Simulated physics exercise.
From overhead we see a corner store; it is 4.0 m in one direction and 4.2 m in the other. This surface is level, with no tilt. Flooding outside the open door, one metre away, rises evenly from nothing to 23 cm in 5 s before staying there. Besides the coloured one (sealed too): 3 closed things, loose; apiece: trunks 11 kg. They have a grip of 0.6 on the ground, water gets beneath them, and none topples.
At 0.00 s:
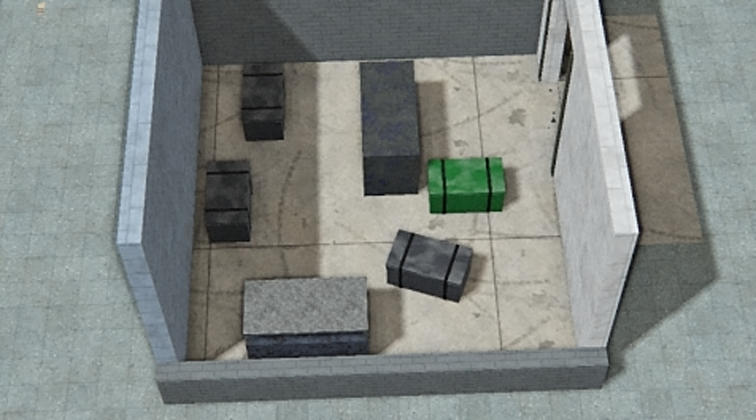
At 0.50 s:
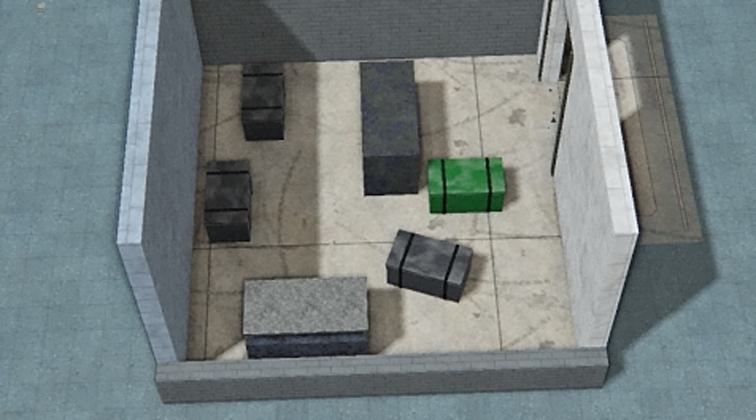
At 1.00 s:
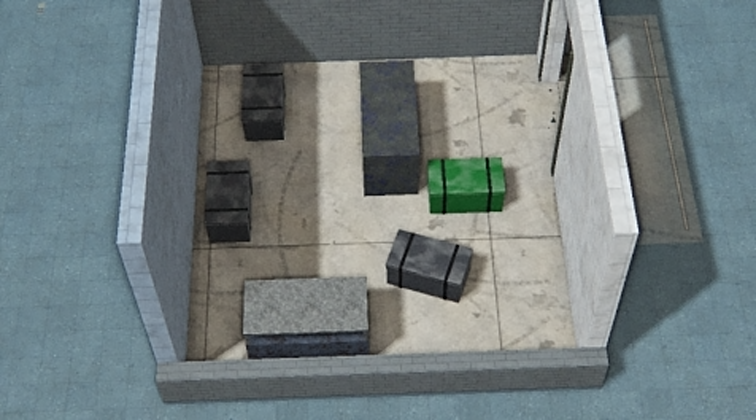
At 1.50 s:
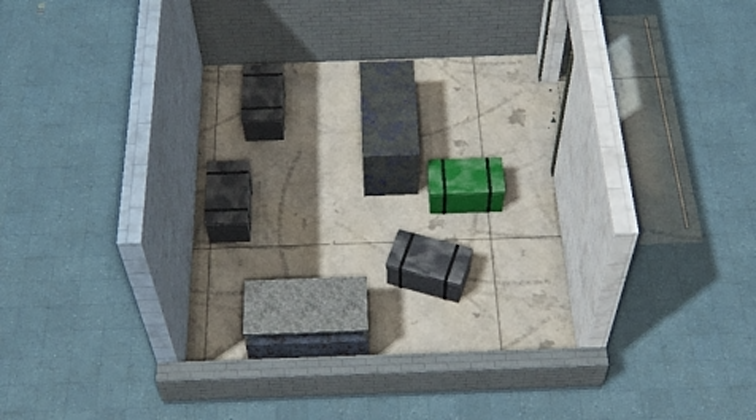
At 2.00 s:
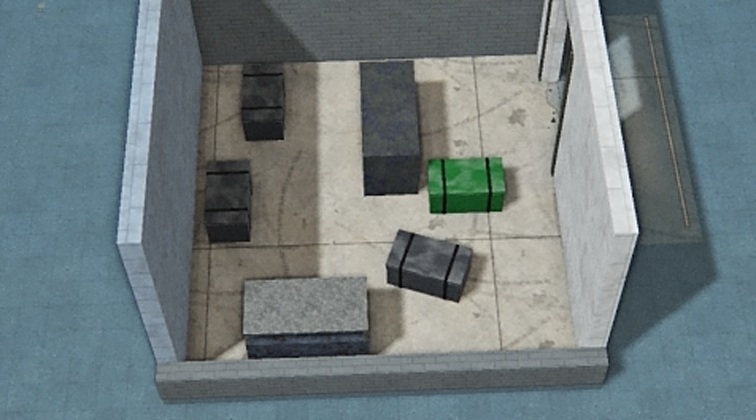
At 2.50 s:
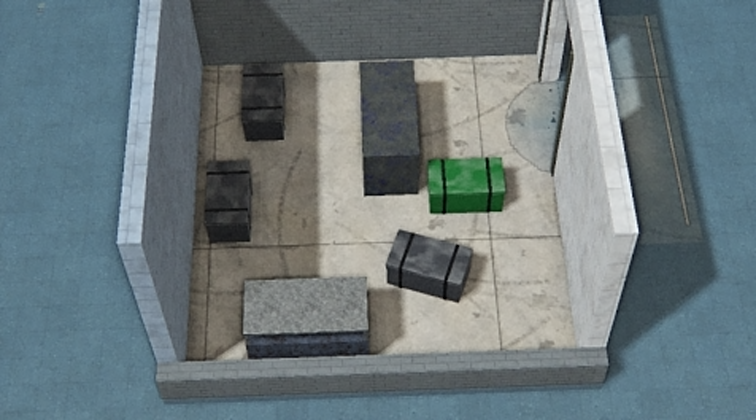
Water surrounds a small walled room, then a shallow patch spreads inside its right doorway.
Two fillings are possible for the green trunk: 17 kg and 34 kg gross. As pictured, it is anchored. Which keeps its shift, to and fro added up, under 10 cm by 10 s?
I'd say even the double load falls short.
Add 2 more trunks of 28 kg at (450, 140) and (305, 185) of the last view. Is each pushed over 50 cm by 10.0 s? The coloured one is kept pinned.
First one: Beyond the limit; second one: Inside the limit.
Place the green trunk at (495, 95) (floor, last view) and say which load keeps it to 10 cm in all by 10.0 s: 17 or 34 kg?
Well, no option works.
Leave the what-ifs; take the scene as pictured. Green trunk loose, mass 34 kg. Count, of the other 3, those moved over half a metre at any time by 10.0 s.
Result: 3.
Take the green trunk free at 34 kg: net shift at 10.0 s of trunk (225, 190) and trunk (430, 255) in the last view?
Net displacement, in order: 80 cm; 80 cm.
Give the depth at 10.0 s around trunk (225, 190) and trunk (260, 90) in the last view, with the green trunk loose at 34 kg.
Roughly 11 and 6 cm.
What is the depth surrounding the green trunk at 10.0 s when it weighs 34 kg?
About 6 cm.
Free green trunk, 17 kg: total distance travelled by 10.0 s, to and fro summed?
It would cover some 120 cm all told.
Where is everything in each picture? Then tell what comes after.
In the first picture, the green trunk at (466, 175) rests on the ground; 0.0 m2 under water; 0 of 4 have shifted.
In the second picture, the green trunk at (466, 175), on the bottom; water covers 0.0 m2; 0 of 4 have shifted.
In the third picture, the green trunk at (466, 175) rests on the ground; 0.0 m2 under water; 0 of 4 have shifted.
In the fourth picture, the green trunk at (466, 175), on the bottom; 0.0 m2 under water; 0 of 4 have shifted.
In the fifth picture, the green trunk at (466, 175) rests on the ground; water covers 0.0 m2; 0 of 4 have shifted.
In the sixth picture, the green trunk at (466, 175) rests on the ground; water covers 0.4 m2; 0 of 4 have shifted.
After 3.5 s the green trunk would be 0 cm from its start with 17 kg and 0 cm from its start with 34 kg; 0 cm of water round it then.
After 4.5 s the green trunk would be 5 cm from its start with 17 kg and 0 cm from its start with 34 kg; 5 cm of water round it then.
After 7.0 s the green trunk would be 83 cm from its start with 17 kg and 56 cm from its start with 34 kg; 6 cm of water round it then.
After 10.0 s the green trunk would be 99 cm from its start with 17 kg and 84 cm from its start with 34 kg; 6 cm of water round it then.
